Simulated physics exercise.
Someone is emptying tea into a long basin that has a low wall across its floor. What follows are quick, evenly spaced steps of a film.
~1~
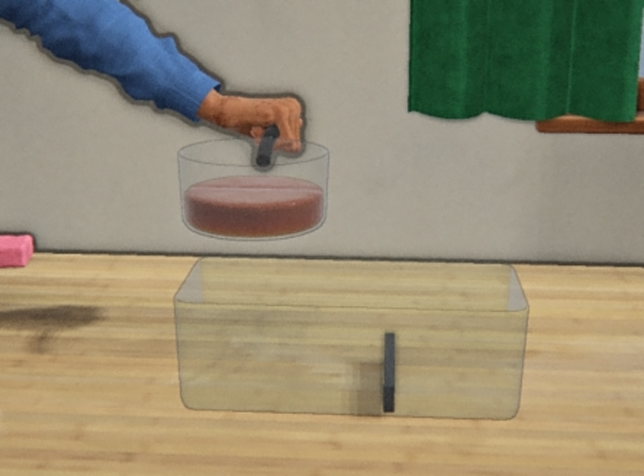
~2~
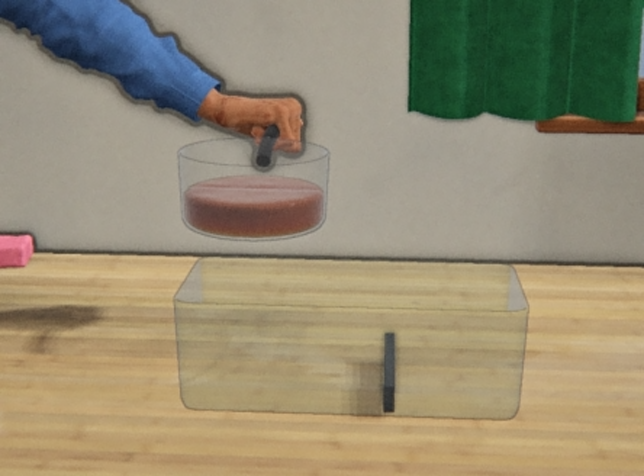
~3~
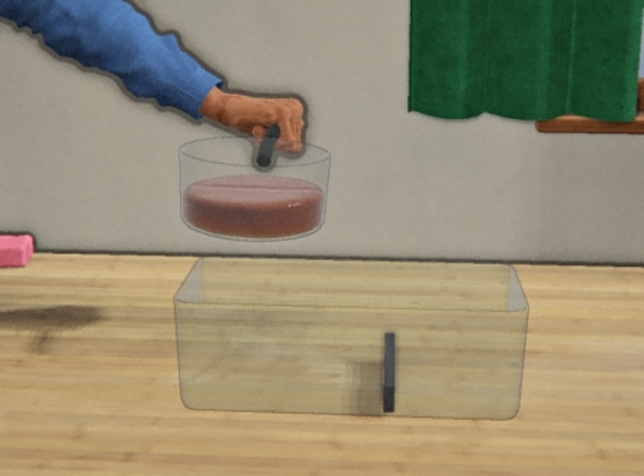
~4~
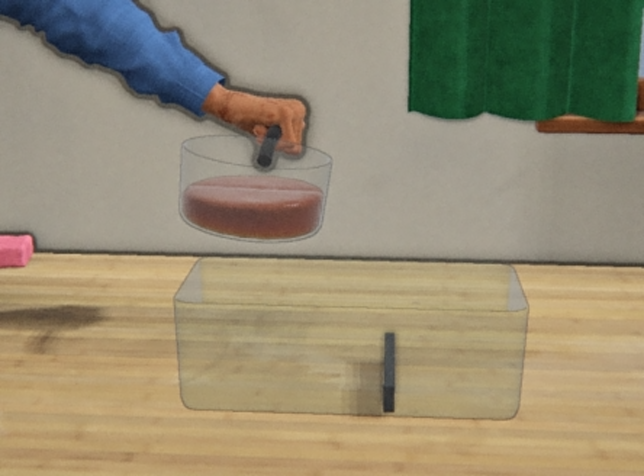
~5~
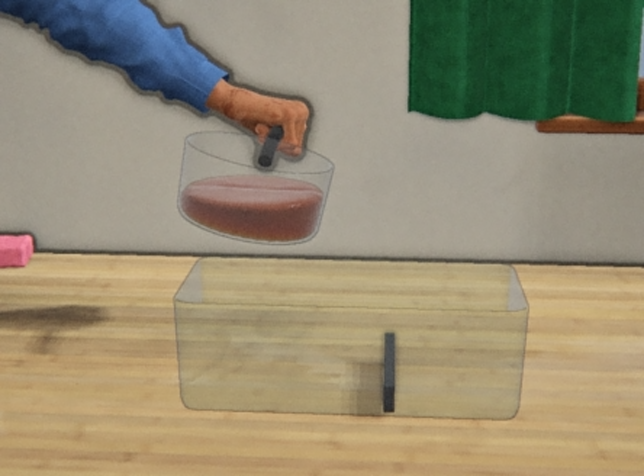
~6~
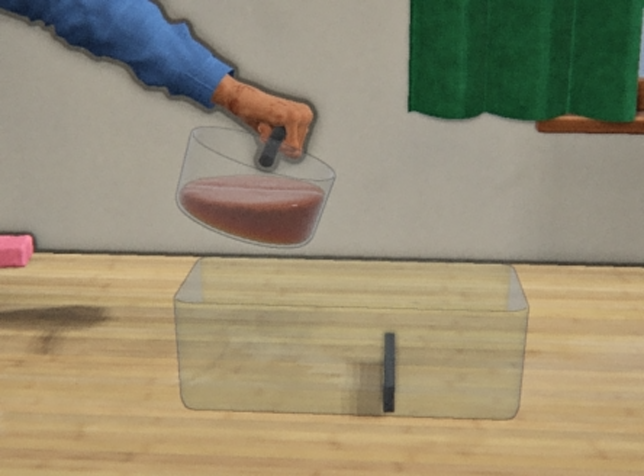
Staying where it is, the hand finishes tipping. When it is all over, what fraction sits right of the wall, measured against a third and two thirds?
The right side of the wall holds a small share, below one third.
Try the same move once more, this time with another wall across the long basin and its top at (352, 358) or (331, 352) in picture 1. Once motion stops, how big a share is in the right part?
About 60 per cent on the first try, and 75 per cent on the second.
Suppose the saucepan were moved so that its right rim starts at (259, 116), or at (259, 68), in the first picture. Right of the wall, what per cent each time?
Start one gives close to 10 percent, start two close to 15 percent.
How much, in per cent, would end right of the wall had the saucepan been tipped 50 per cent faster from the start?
Roughly 10 %.
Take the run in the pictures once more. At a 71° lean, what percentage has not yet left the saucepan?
60 per cent or so.
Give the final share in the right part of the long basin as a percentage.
About 15 percent.
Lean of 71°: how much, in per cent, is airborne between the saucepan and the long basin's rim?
It's close to 20 per cent.
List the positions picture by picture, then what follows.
The first frame shows tilt 0°; pouring edge (328, 154); surface from (185, 188) to (324, 191); the long basin's rim runs from (187, 279) to (520, 288); the wall's top is at (390, 359).
The second frame shows tilt 1°; pouring edge (328, 155); surface from (185, 187) to (325, 191).
The third frame shows tilt 3°; pouring edge (329, 158); surface from (185, 187) to (324, 191).
The fourth frame shows tilt 6°; pouring edge (331, 163); surface from (184, 187) to (325, 192).
The fifth frame shows tilt 11°; pouring edge (333, 169); surface from (184, 187) to (325, 192).
The sixth frame shows tilt 17°; pouring edge (334, 178); surface from (182, 186) to (326, 193).
A moment on, the saucepan is tipped part way and 60 per cent is still to pour, 18 is left of the wall and 1 right of it.
Next, the saucepan is tipped right over and 9 per cent is still to pour, 77 is left of the wall and 10 right of it.
Then the saucepan is tipped right over and 0 per cent is still to pour, 86 is left of the wall and 14 right of it.
Later the saucepan is tipped right over and 0 per cent is still to pour, 86 is left of the wall and 14 right of it.
In the end 86 per cent lies left of the wall, 14 right of it and 0 outside.
